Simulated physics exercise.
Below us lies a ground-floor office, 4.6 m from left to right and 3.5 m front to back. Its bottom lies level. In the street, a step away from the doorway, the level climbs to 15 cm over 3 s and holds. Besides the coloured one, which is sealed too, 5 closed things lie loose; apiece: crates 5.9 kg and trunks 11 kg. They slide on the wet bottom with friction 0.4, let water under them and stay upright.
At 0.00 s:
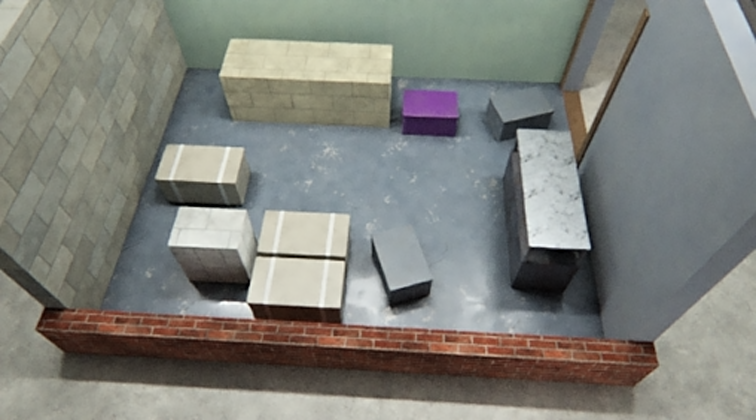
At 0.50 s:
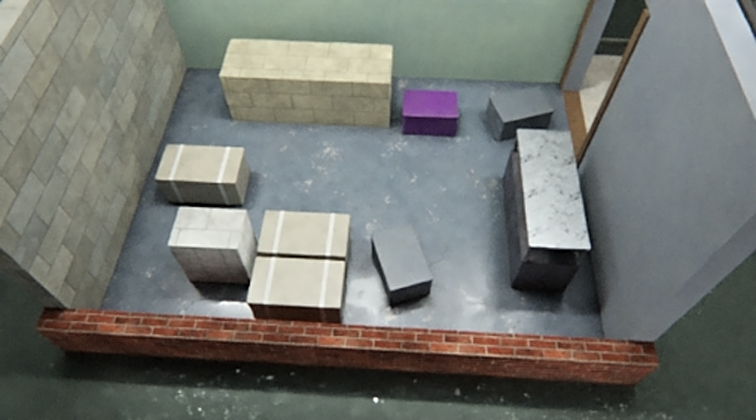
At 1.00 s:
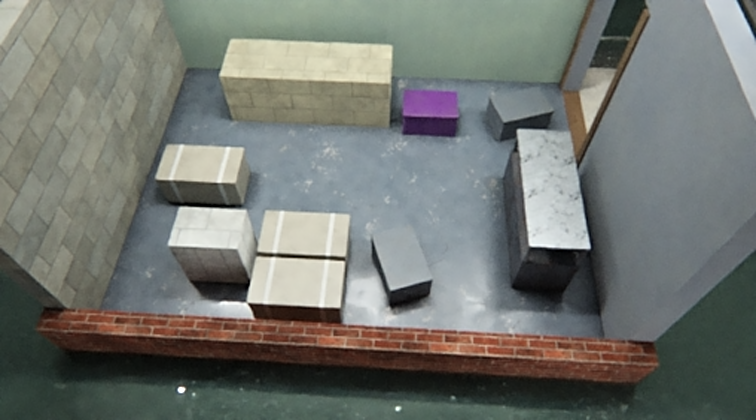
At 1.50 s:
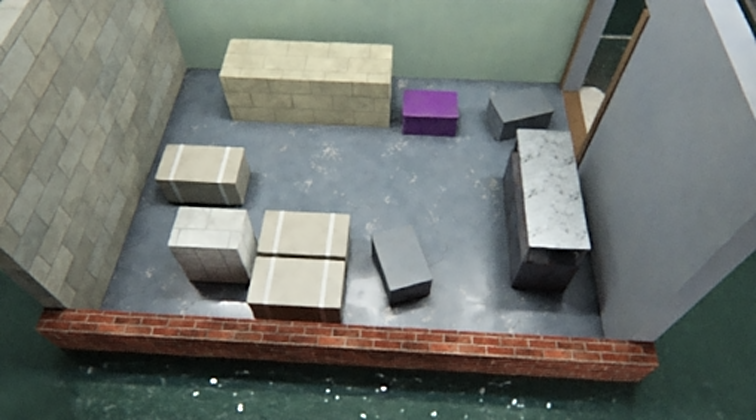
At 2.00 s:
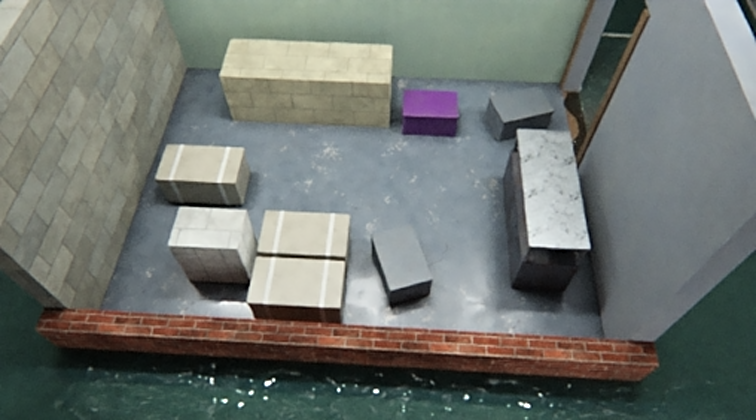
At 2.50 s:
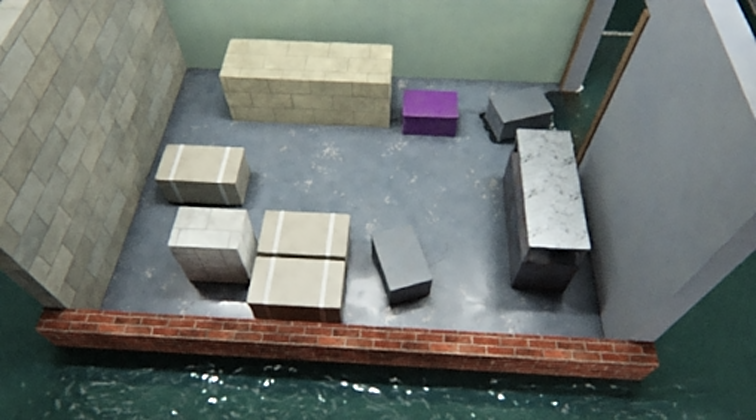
The footage shows a room with a purple crate, closed boxes and larger blocks, seen from above, as dark water spreads over the ground outside and then just enters through the doorway at upper right; nothing inside shifts.
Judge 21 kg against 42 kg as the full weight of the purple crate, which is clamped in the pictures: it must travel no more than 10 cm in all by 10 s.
For it, only the higher weight holds it.
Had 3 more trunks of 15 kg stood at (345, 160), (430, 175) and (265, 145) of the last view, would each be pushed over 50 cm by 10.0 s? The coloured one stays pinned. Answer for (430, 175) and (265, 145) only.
In that order: Past it, under.
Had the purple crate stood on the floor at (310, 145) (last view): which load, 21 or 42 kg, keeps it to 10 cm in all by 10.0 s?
Either load holds.
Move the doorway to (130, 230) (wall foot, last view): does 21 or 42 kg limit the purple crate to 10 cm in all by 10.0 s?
Then the smaller load will do.
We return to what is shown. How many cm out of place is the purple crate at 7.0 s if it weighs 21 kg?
Roughly 20 cm.
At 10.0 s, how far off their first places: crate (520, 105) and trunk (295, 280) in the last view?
In turn: 120 cm, 30 cm.
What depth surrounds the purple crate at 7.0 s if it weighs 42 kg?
Roughly 7 cm.
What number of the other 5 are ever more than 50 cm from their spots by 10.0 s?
2 of them.
After 3.5 s the purple crate would be 0 cm from its start with 21 kg and 0 cm from its start with 42 kg; 0 cm of water round it then.
After 4.5 s the purple crate would be 0 cm from its start with 21 kg and 0 cm from its start with 42 kg; 4 cm of water round it then.
After 7.0 s the purple crate would be 18 cm from its start with 21 kg and 0 cm from its start with 42 kg; 7 cm of water round it then.
After 10.0 s the purple crate would be 99 cm from its start with 21 kg and 0 cm from its start with 42 kg; 8 cm of water round it then.
